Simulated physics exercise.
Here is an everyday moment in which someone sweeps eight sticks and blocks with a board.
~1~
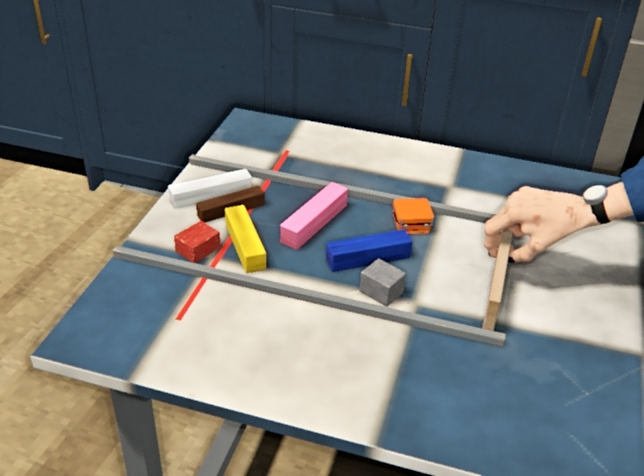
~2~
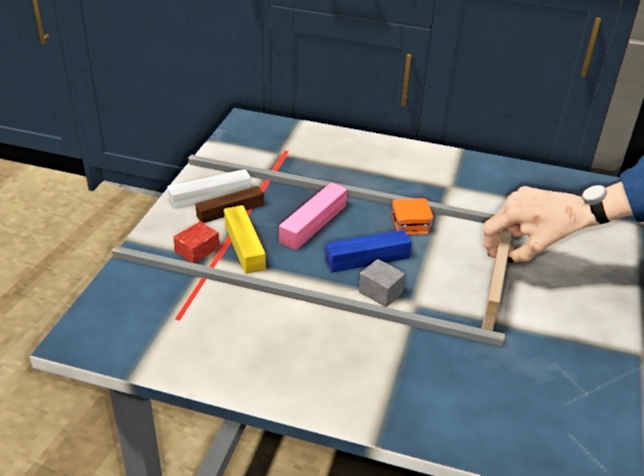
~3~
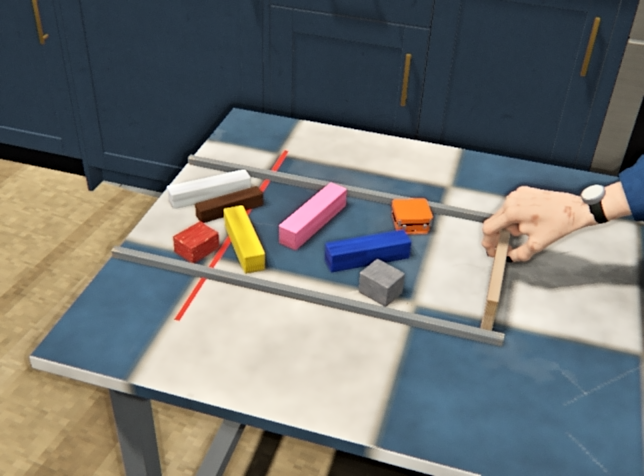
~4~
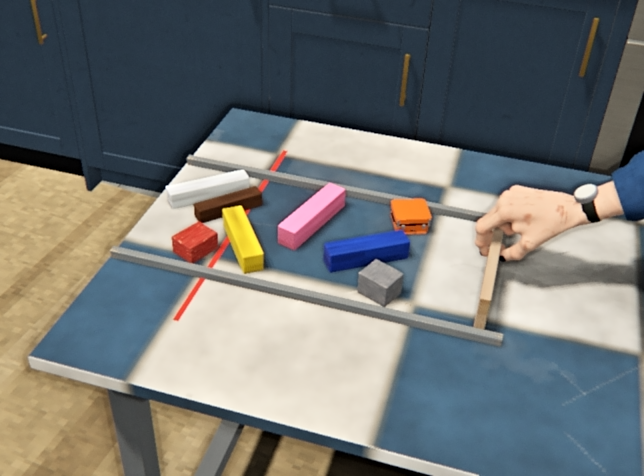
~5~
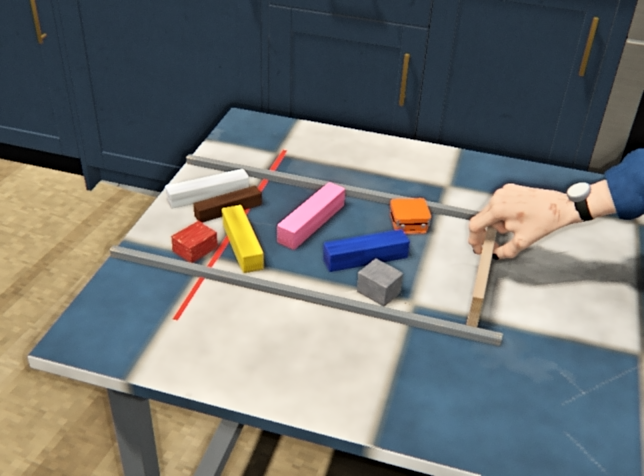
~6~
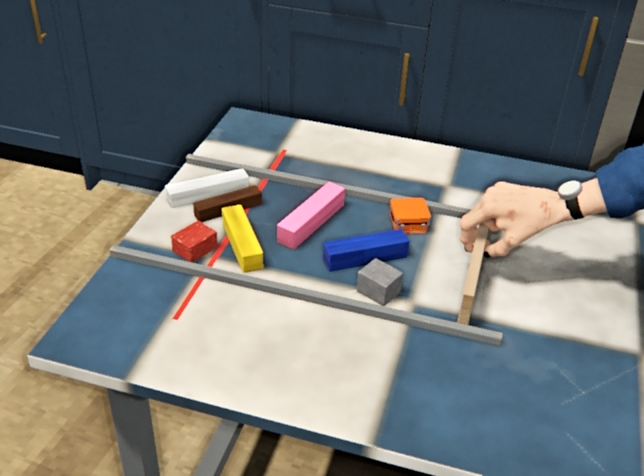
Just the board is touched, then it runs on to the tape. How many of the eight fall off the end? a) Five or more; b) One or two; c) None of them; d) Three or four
The answer is c.
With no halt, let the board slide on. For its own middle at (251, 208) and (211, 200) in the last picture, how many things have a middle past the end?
First 0, then 4.
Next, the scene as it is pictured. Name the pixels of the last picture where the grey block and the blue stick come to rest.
Around (199, 247) and around (203, 221).
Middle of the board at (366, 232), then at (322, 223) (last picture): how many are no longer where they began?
By then 3, and later 5.
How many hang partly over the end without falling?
Overhanging: 3.
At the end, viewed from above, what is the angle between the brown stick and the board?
Misalignment: Close to 30°.
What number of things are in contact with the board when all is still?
Count: 3.
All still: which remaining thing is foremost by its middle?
Red block.
Soon after, none off yet; white stick at rest near (208, 188); red block at rest near (195, 241); brown stick at rest near (228, 203).
Then, none off yet; white stick at rest near (208, 188); red block moving near (191, 241); brown stick at rest near (228, 203).
At rest, the number that fall off is zero.
